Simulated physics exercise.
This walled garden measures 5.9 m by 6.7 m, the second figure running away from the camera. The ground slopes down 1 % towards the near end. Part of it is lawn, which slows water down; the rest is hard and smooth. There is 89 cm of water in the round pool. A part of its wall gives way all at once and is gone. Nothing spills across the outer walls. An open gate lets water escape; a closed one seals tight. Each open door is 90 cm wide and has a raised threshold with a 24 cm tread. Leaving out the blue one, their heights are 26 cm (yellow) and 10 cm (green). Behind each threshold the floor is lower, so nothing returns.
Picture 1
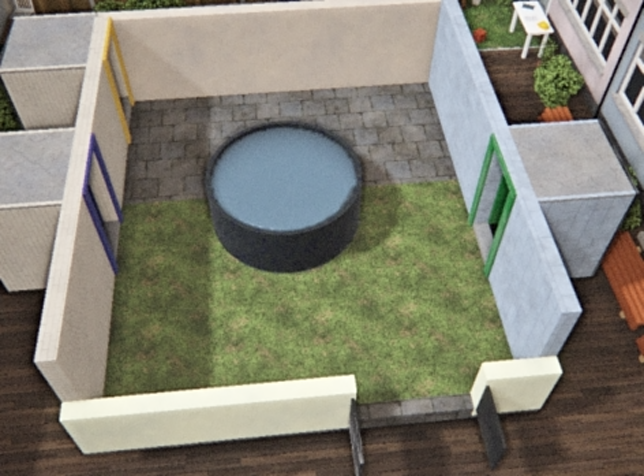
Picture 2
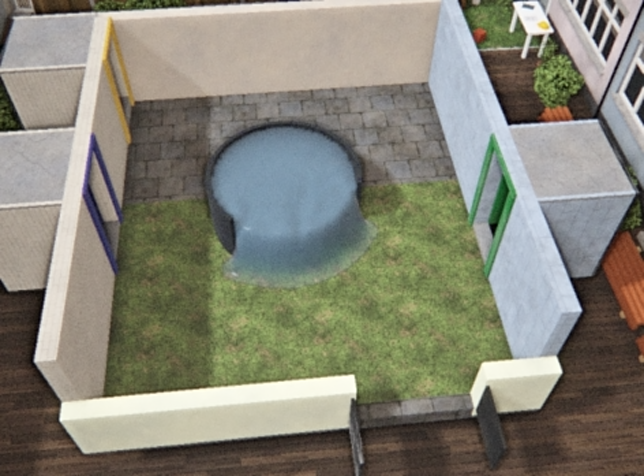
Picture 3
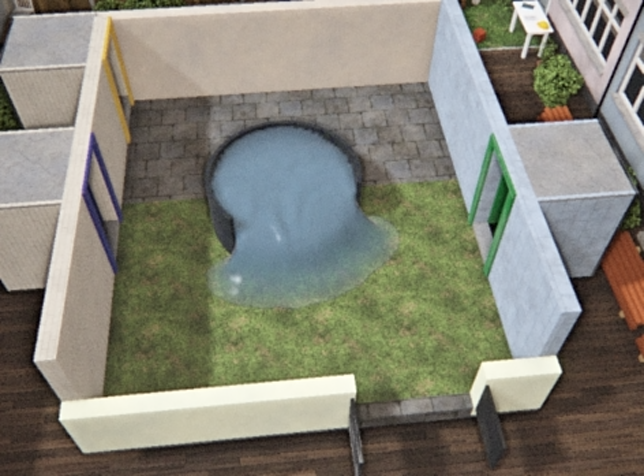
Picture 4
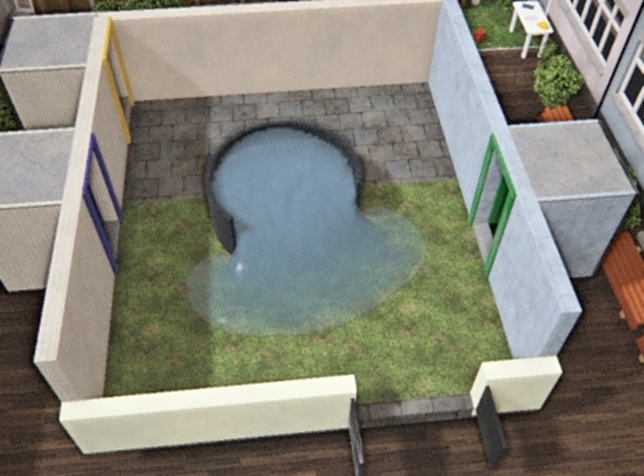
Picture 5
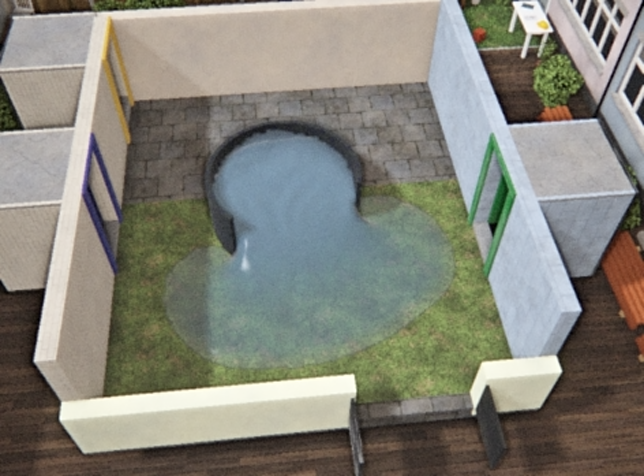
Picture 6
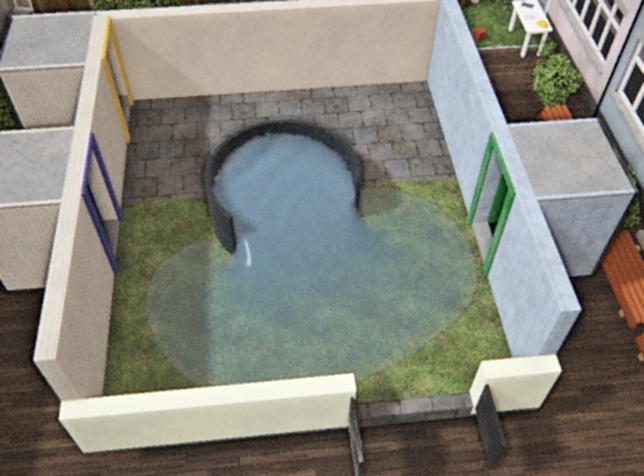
Water bursts from the near side of a round, dark-walled pool in a walled garden, seen from above by a camera that stays still. Grey paving lies behind the pool and lawn in front, with yellow and blue doorways on the left, a green one on the right and an opening in the low cream wall nearest. The water pours onto the grass and fans out left, right and forward in a thinning, see-through sheet.
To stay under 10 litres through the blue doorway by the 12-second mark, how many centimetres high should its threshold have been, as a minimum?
About 7 cm.
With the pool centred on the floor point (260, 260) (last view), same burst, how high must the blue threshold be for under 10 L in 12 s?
Some 10.0 cm.
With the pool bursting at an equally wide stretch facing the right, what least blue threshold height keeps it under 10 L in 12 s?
Some 6.5 cm.
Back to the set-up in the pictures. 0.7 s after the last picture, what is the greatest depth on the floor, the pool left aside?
Roughly 40 cm.
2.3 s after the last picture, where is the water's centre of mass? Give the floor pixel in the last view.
At about (305, 307).
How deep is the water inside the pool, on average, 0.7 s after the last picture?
About 38 cm.
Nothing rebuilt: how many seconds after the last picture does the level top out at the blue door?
Around 3.0 s.
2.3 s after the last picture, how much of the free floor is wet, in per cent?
About 50 per cent.
Then, 0.7 s after the last picture water covers 50 % of the floor, deepest (40 cm) near (297, 395); it has not reached the blue door.
Then, 2.3 s after the last picture water covers 50 % of the floor, deepest (31 cm) near (114, 425); 1 cm at the blue door, 0 litres in over its 11 cm threshold.
Then, 11.3 s after the last picture water covers 100 % of the floor, deepest (8 cm) near (324, 405); 5 cm at the blue door, 0 litres in over its 11 cm threshold.
At the blue door as built, the water peaked near 10 cm, 3.1 s after the last picture.
With a threshold of 6 cm, 20 litres would have come in within the 12 s; with 8 cm, 3 litres. So under 10 litres takes about 7 cm.
